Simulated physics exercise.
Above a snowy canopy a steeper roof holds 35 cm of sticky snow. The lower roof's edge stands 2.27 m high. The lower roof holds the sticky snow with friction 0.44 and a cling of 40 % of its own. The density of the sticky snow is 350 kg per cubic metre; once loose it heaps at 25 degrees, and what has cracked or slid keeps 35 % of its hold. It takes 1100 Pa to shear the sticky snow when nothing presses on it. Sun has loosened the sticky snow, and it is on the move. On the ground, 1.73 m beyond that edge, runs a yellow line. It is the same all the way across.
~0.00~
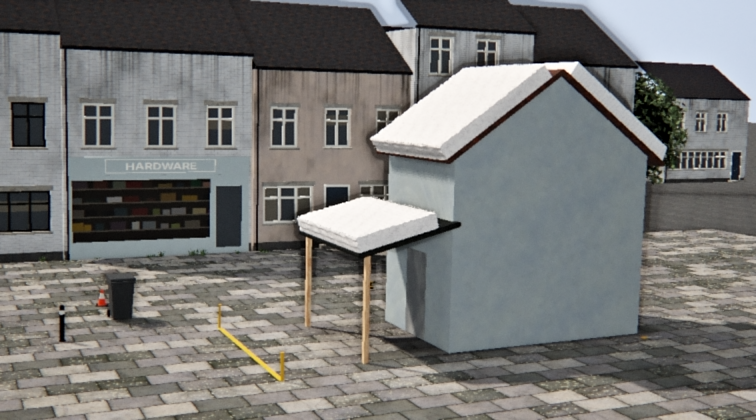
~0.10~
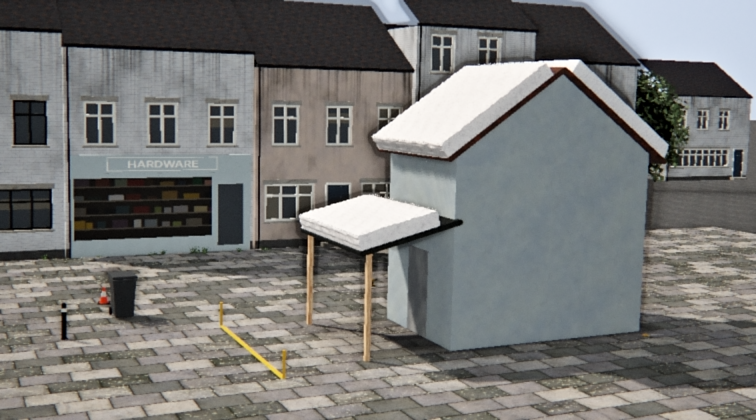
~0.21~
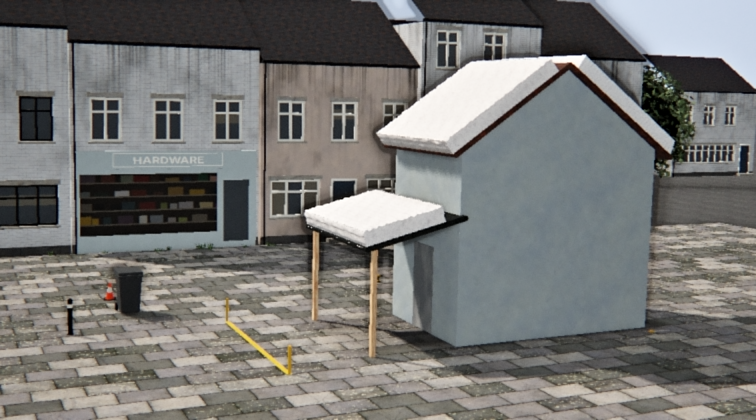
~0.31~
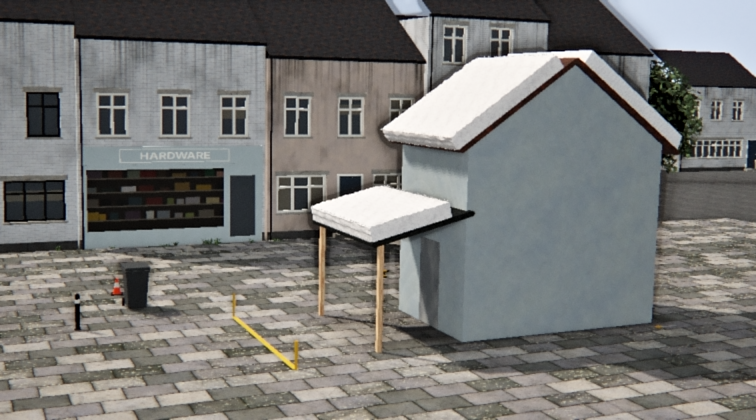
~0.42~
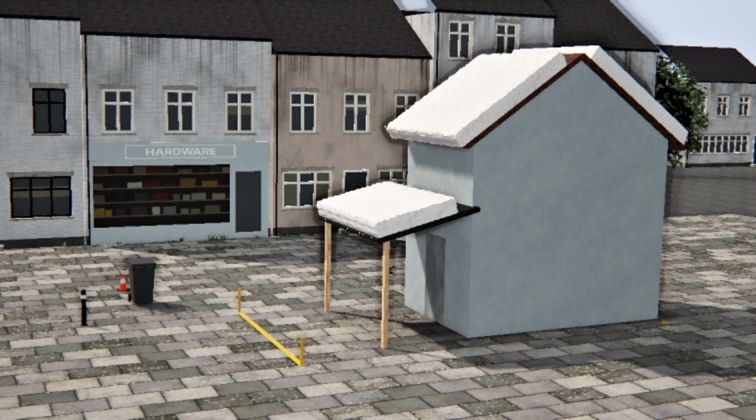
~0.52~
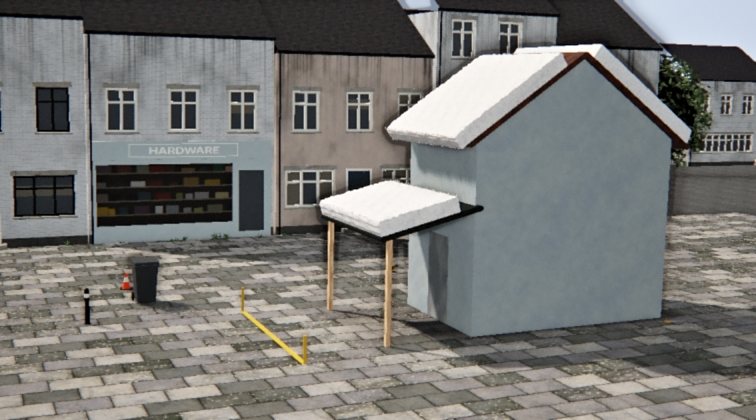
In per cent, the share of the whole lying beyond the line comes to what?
Expect roughly 8 %.
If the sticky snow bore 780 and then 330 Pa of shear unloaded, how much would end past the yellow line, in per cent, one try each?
In that order: 20 %, 35 %.
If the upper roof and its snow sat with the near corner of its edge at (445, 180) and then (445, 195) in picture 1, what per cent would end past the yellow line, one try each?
In turn about 0 %, 0 %.
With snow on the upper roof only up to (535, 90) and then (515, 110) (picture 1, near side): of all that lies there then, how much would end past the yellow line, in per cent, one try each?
In that order: 5 %, 0 %.
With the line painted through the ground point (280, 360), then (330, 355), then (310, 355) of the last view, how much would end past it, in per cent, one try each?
In turn about 2 %, 20 %, 14 %.
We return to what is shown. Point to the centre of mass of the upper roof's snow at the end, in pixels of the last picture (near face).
At about (361, 284).
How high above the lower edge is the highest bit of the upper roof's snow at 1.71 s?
Some 2.4 m.
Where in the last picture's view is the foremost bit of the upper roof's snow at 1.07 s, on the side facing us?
Around (428, 199).
After 1.07 s, none is below the lower edge and 0 % is past the line.
After 1.71 s, none is below the lower edge and 0 % is past the line.
After 2.36 s, 1 % is below the lower edge and 0 % is past the line.
After 3.00 s, 44 % is below the lower edge and 4 % is past the line.
After 3.90 s, 45 % is below the lower edge and 8 % is past the line.
